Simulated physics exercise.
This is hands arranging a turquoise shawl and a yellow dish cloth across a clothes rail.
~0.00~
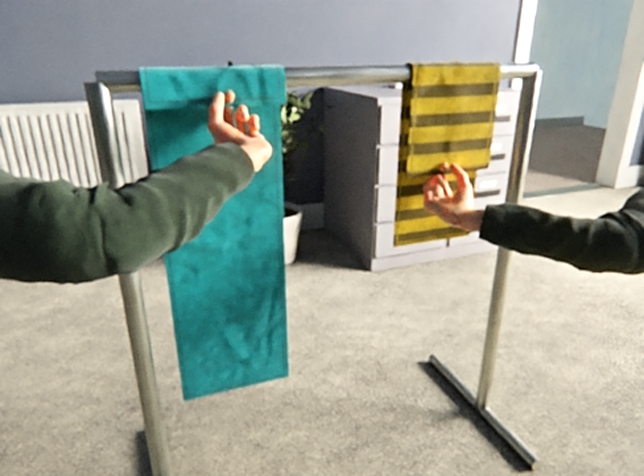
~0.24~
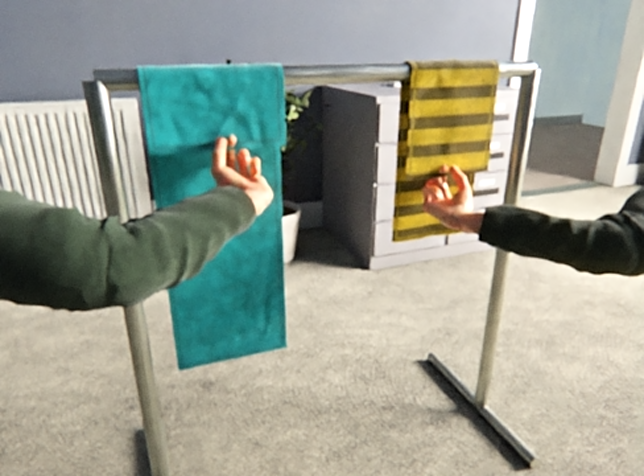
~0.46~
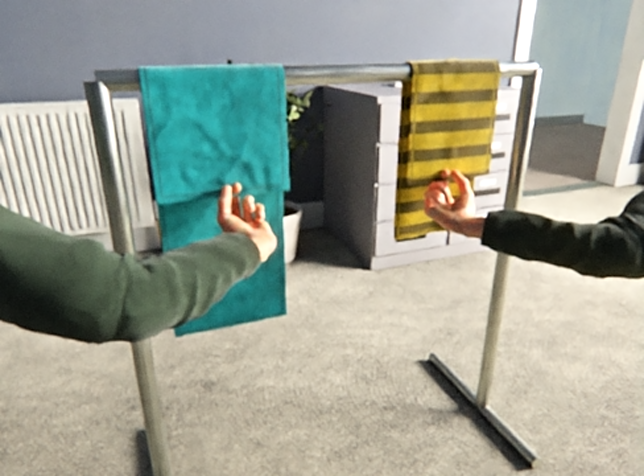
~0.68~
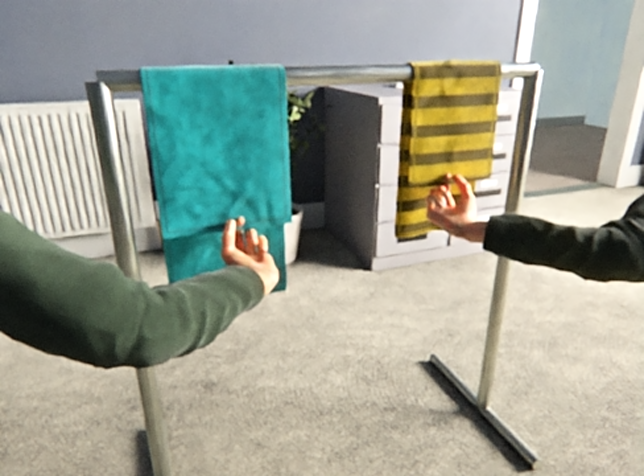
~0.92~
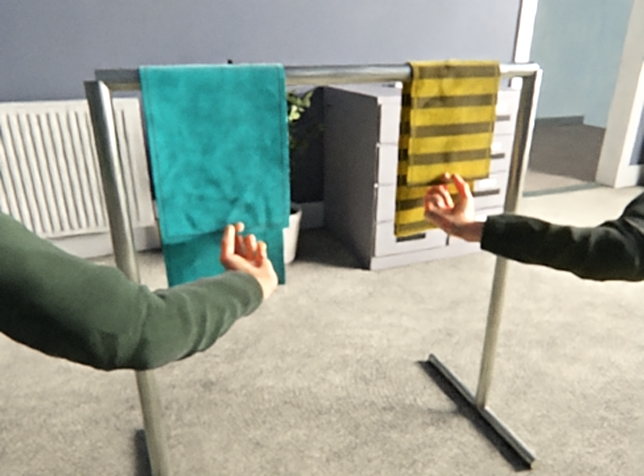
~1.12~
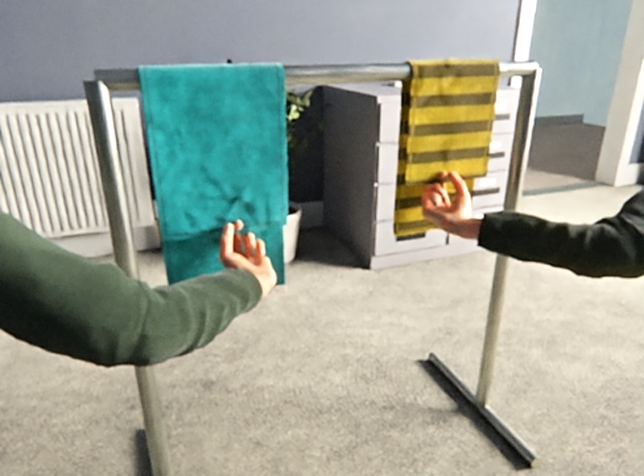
To begin with, a turquoise cloth hangs over a metal rail with a short front flap and long back, beside a smaller yellow striped cloth. The left hand draws the turquoise front steadily downward as its back rises, then pauses, while the right hand barely shifts the yellow cloth.
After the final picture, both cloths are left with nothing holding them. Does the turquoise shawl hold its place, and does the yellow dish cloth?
One by one: I bet the turquoise shawl stays, I bet the yellow dish cloth stays.
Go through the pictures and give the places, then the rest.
The first picture shows shawl front hem (252, 97), back hem (264, 378); dish cloth front hem (429, 169), back hem (414, 239).
The second picture shows shawl front hem (254, 140); dish cloth front hem (428, 171).
The third picture shows shawl front hem (258, 186); dish cloth front hem (430, 176).
The fourth picture shows shawl front hem (261, 220); dish cloth front hem (432, 180).
The fifth picture shows shawl front hem (260, 225); dish cloth front hem (429, 179).
The sixth picture shows shawl front hem (259, 223), back hem (258, 283), front over half the back; dish cloth front hem (427, 177), back hem (415, 228), front over half the back.
By 1.50 s, shawl unmoved; dish cloth unmoved.
When it is over, shawl unmoved; dish cloth unmoved. The turquoise shawl stays on and the yellow dish cloth hangs there.
